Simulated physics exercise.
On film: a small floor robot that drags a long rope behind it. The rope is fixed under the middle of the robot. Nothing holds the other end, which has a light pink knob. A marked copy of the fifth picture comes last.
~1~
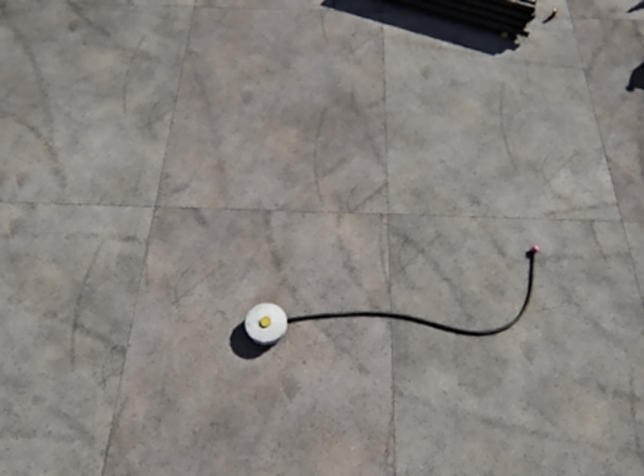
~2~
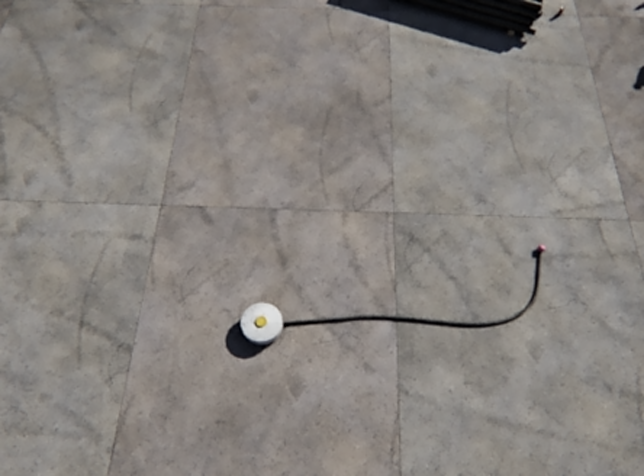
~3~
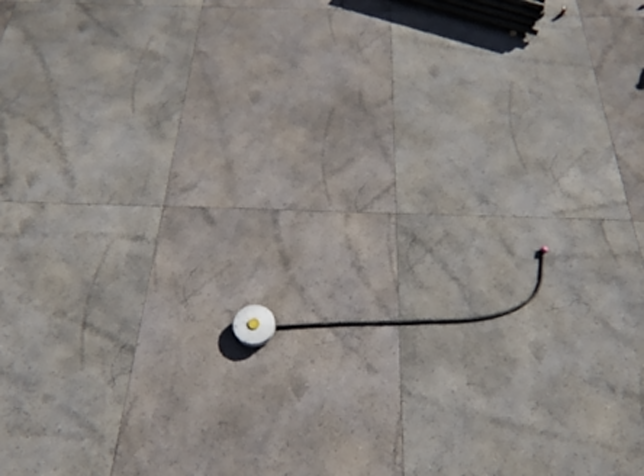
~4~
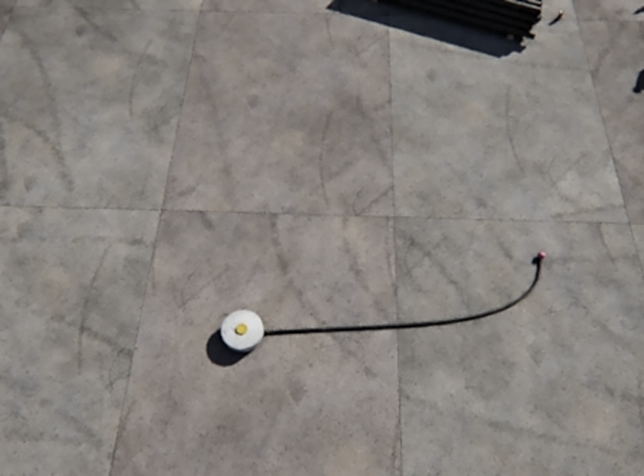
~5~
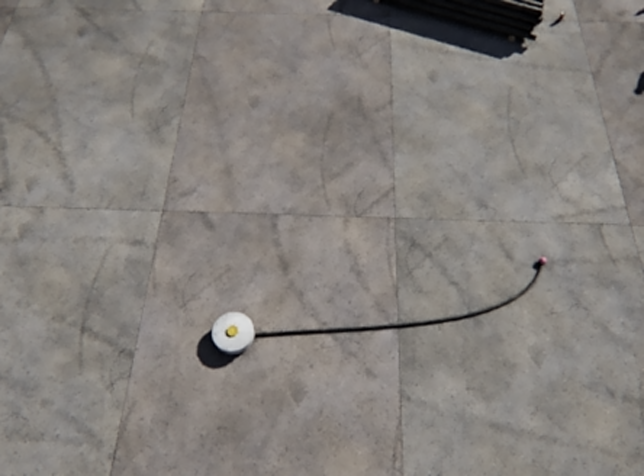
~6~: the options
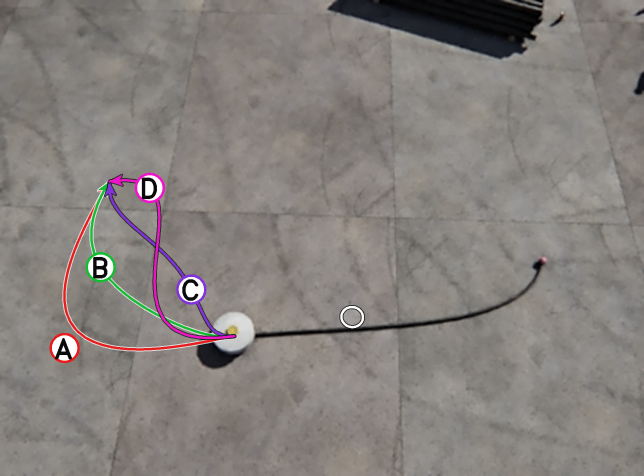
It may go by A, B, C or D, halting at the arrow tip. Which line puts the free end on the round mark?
Line A does it.
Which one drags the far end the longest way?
A.
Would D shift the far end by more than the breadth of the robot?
Yes.
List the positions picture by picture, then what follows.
The first frame shows robot (266, 325); free end (535, 249).
The second frame shows robot (262, 324); free end (541, 249).
The third frame shows robot (255, 326); free end (544, 250).
The fourth frame shows robot (243, 332); free end (542, 256).
The fifth frame shows robot (234, 334); free end (542, 261).
On the marked copy, A from (235, 336) via (70, 322) to (109, 183); B from (235, 336) via (116, 286) to (110, 181); C from (235, 336) via (166, 256) to (109, 183); D from (235, 336) via (156, 259) to (110, 181); the ring at (352, 317).
Taking A. A third of the way, robot (102, 343), middle of the rope (283, 331), free end (448, 304).
Two thirds of the way, robot (71, 251), middle of the rope (213, 321), free end (380, 315).
When it is over, robot (108, 178), middle of the rope (195, 287), free end (353, 317); the free end is on the ring.
As for the rest, B leaves the free end at (369, 307); C leaves the free end at (386, 296); D leaves the free end at (386, 302).
